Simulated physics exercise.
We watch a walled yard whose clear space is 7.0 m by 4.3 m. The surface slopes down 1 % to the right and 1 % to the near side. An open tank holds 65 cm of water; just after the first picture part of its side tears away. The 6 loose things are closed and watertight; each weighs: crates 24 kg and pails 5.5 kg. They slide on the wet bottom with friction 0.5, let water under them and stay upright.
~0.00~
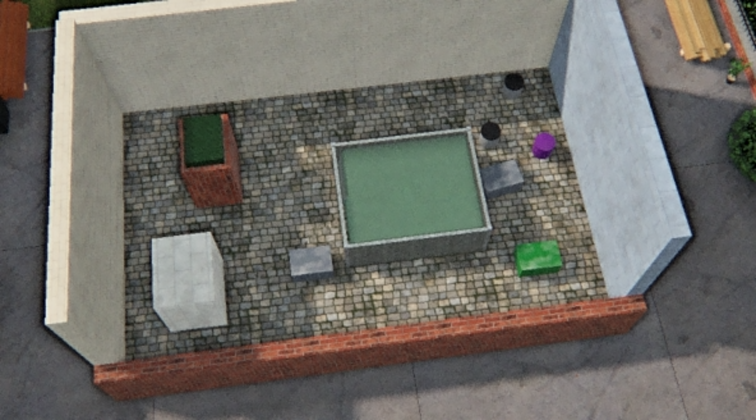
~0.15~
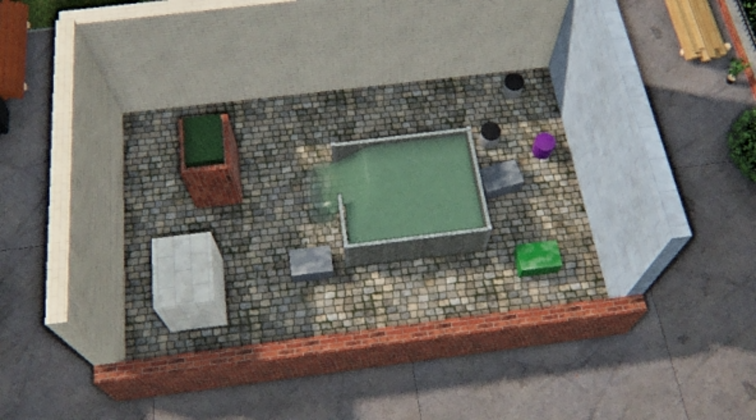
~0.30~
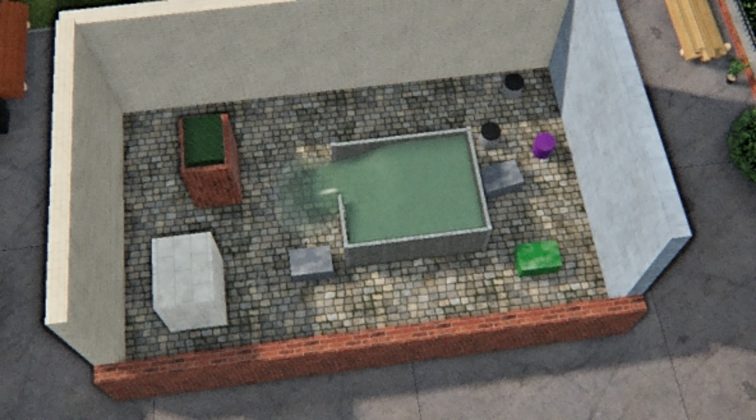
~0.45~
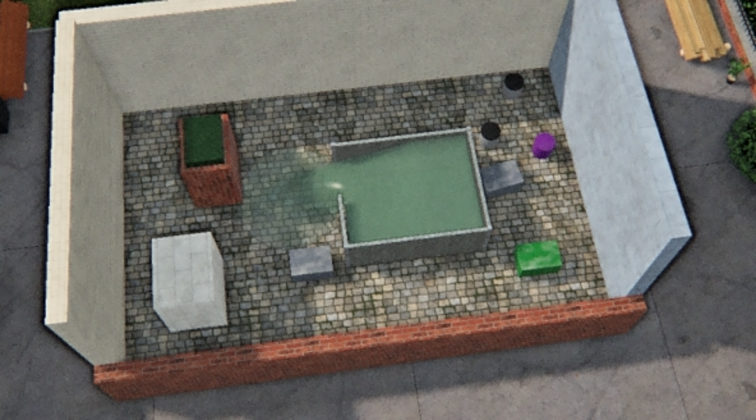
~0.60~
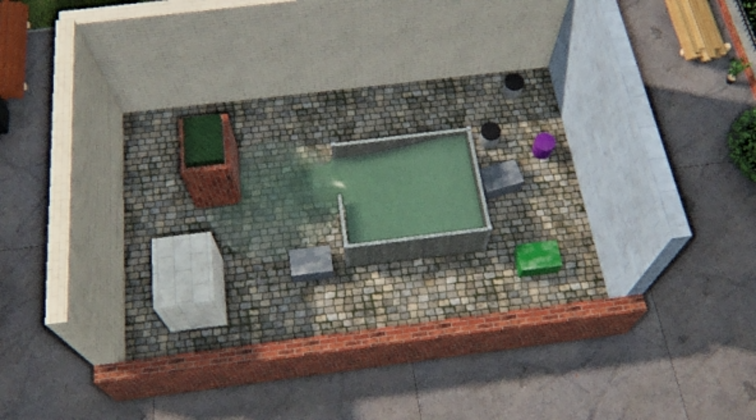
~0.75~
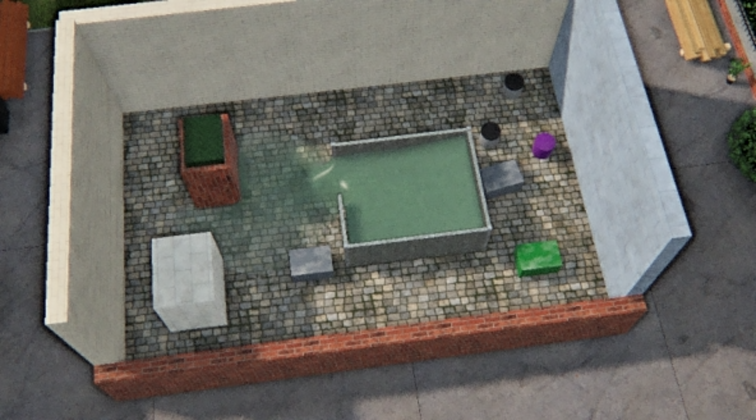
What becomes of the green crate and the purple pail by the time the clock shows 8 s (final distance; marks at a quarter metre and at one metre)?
Green crate barely shifts, purple pail stays put.
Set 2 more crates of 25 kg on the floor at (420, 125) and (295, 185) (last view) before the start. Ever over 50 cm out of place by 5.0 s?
In that order: Less, over.
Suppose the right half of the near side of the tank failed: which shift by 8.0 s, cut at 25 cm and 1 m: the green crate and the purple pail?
In that case the green crate is nudged along, the purple pail gets carried off.
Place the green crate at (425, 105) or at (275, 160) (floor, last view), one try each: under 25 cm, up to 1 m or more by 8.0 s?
In that order: It holds its place; it travels far.
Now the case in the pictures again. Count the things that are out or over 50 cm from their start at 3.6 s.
By then 0.
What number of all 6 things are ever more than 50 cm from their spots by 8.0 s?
That makes 0.
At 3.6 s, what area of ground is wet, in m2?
Roughly 20 m2.
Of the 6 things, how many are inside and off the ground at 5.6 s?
0 of them.
After 1.6 s the green crate is near (539, 255), 0.0 m from its start, aground; the purple pail is near (545, 142), 0.0 m from its start, aground; 0 afloat.
After 3.6 s the green crate is near (539, 255), 0.0 m from its start, aground; the purple pail is near (545, 142), 0.0 m from its start, aground; 0 afloat.
After 5.6 s the green crate is near (539, 255), 0.0 m from its start, aground; the purple pail is near (545, 142), 0.0 m from its start, aground; 0 afloat.
After 8.0 s the green crate is near (539, 255), 0.0 m from its start, aground; the purple pail is near (545, 142), 0.0 m from its start, aground; 1 afloat.
